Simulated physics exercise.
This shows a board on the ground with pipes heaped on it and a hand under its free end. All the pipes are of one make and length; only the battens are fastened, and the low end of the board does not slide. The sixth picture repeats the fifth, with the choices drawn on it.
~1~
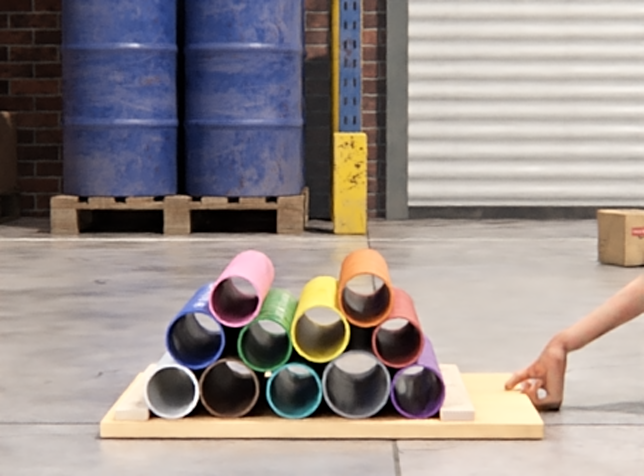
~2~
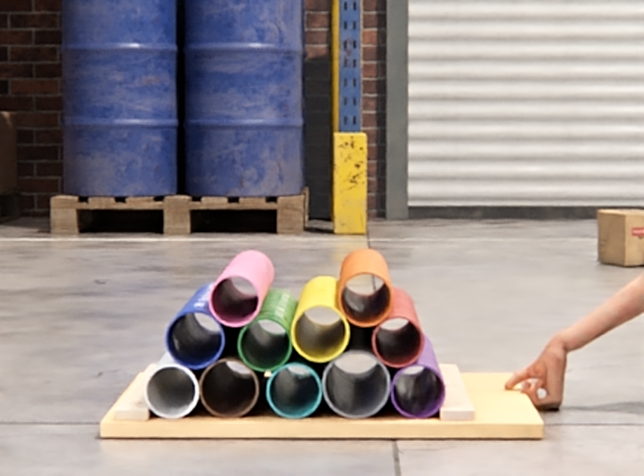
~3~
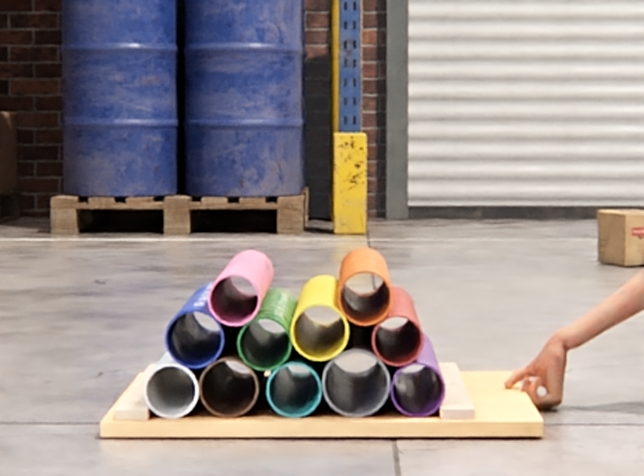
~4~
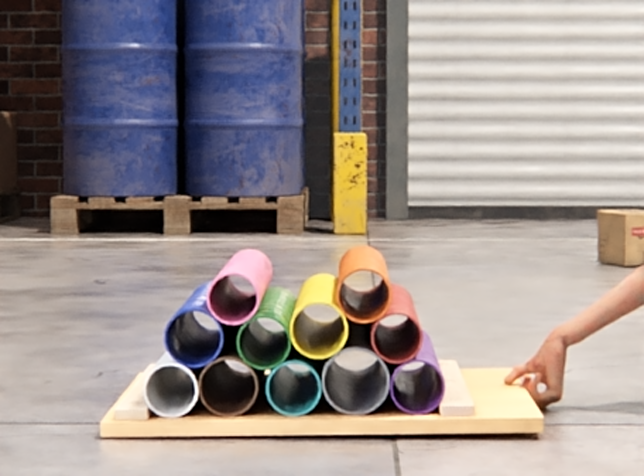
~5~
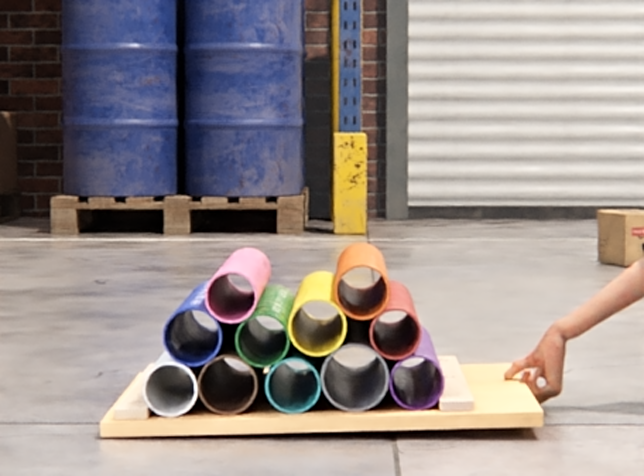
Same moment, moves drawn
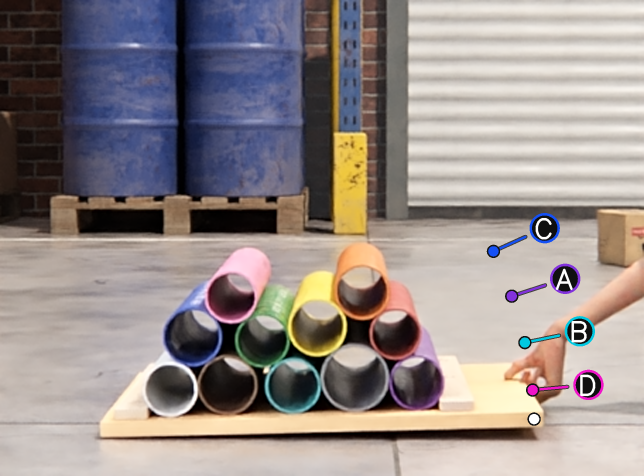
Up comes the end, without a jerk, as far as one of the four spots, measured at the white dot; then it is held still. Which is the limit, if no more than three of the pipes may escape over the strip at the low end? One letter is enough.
Raise it to B.
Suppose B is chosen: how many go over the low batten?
The count is none.
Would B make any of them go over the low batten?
At B: No.
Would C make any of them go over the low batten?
At C: Yes.
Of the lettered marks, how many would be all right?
Two of the four.
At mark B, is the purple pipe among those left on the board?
The purple pipe: Yes.
On the marked copy, A at (512, 296); B at (525, 343); C at (494, 252); D at (533, 390); the white dot at (534, 419).
Taking B. A third of the way, board at 11°.
Two thirds of the way, board at 12°.
When it is over, board at 12°, none over the low batten.
As for the rest, A five over the low batten; C five over the low batten; D none over the low batten.
